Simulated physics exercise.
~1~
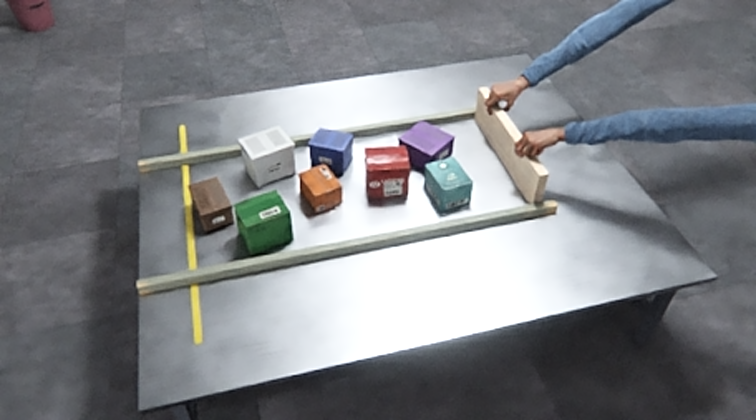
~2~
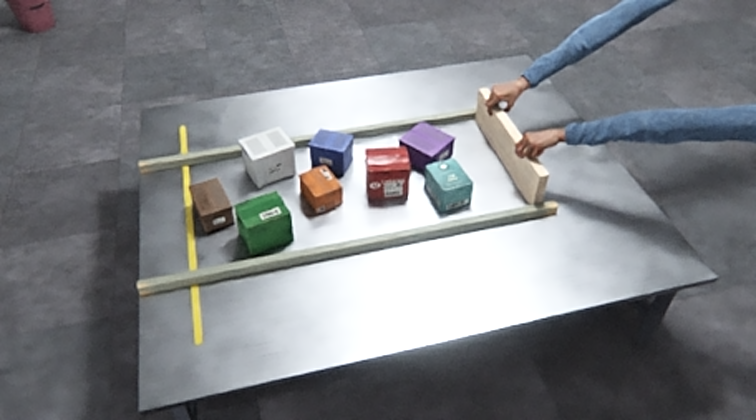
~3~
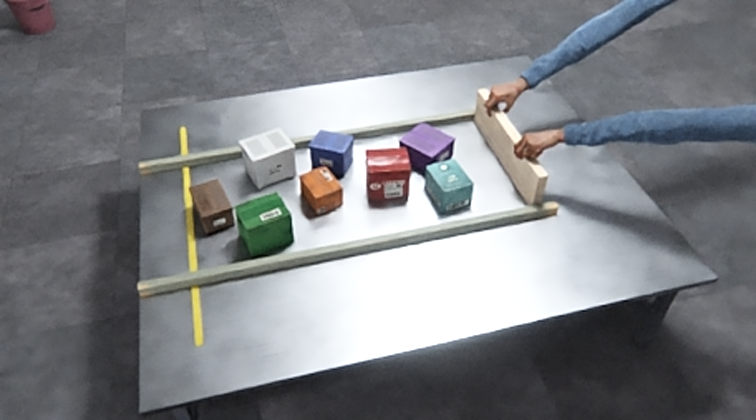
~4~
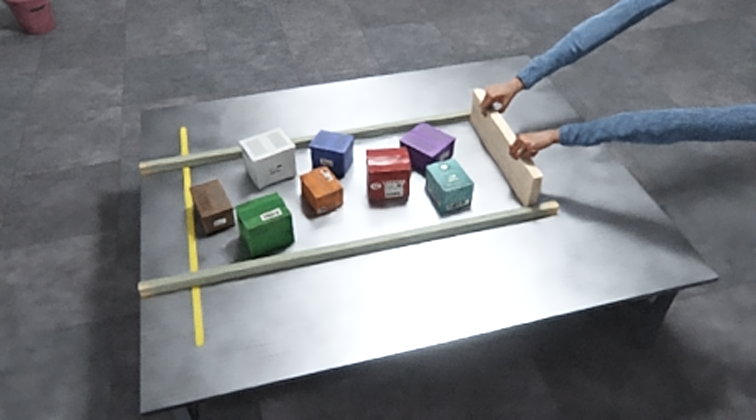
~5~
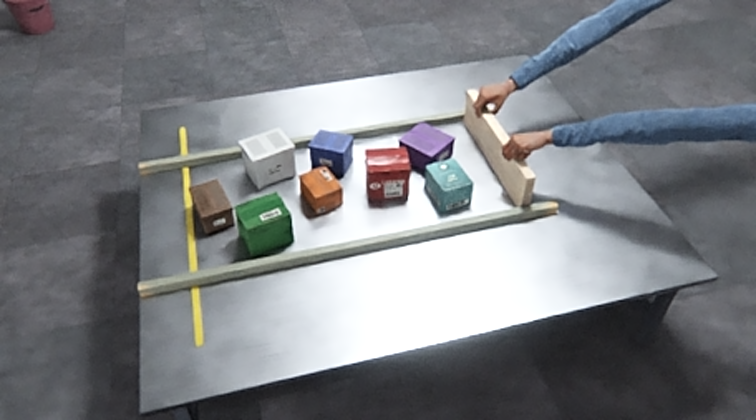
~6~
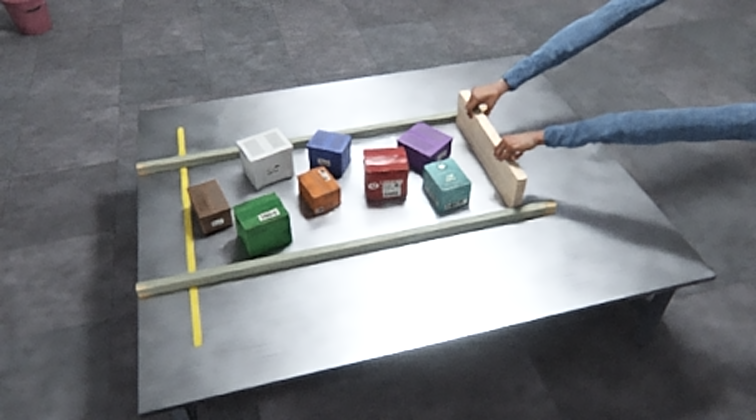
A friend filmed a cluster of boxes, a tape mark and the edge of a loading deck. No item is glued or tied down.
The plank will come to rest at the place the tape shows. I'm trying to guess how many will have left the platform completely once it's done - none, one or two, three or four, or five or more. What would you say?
At least five drop.
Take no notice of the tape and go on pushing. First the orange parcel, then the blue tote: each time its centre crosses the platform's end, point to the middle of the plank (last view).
When the orange parcel crosses, the middle is near (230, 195); when the blue tote crosses, near (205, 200).
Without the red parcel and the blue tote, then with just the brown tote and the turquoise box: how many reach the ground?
The first count is 3 and the second is 3.
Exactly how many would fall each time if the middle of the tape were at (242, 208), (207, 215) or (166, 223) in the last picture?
Counts per try: 2; 3; 6.
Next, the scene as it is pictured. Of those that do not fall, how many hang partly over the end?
The tally is 0.
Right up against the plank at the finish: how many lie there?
2 in contact.
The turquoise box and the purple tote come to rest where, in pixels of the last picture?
I'd say approximately (169, 236) and then (162, 184).
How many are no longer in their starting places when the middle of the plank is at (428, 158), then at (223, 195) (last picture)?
First 3 and then 8.
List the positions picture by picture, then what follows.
The first frame shows brown tote (212, 204); green parcel (264, 222); white tote (268, 157); plank (508, 144); tape (189, 216).
The second frame shows green parcel (264, 223); plank (508, 145).
The third frame shows white tote (269, 159); blue tote (332, 153).
The fourth frame shows brown tote (213, 206); turquoise box (449, 185).
The fifth frame shows green parcel (265, 224); red parcel (387, 174).
The sixth frame shows brown tote (210, 207); green parcel (263, 225); white tote (267, 159); plank (488, 148); tape (188, 218).
Soon after, none off yet; brown tote at rest near (210, 207); green parcel at rest near (263, 225); white tote at rest near (267, 159).
After that, none off yet; brown tote displaced about its own width near (170, 211); green parcel displaced a little near (240, 232); white tote displaced well along near (183, 173).
In the end, the number that fall off is five or more; gone, red parcel, blue tote, orange parcel, white tote, green parcel and brown tote.
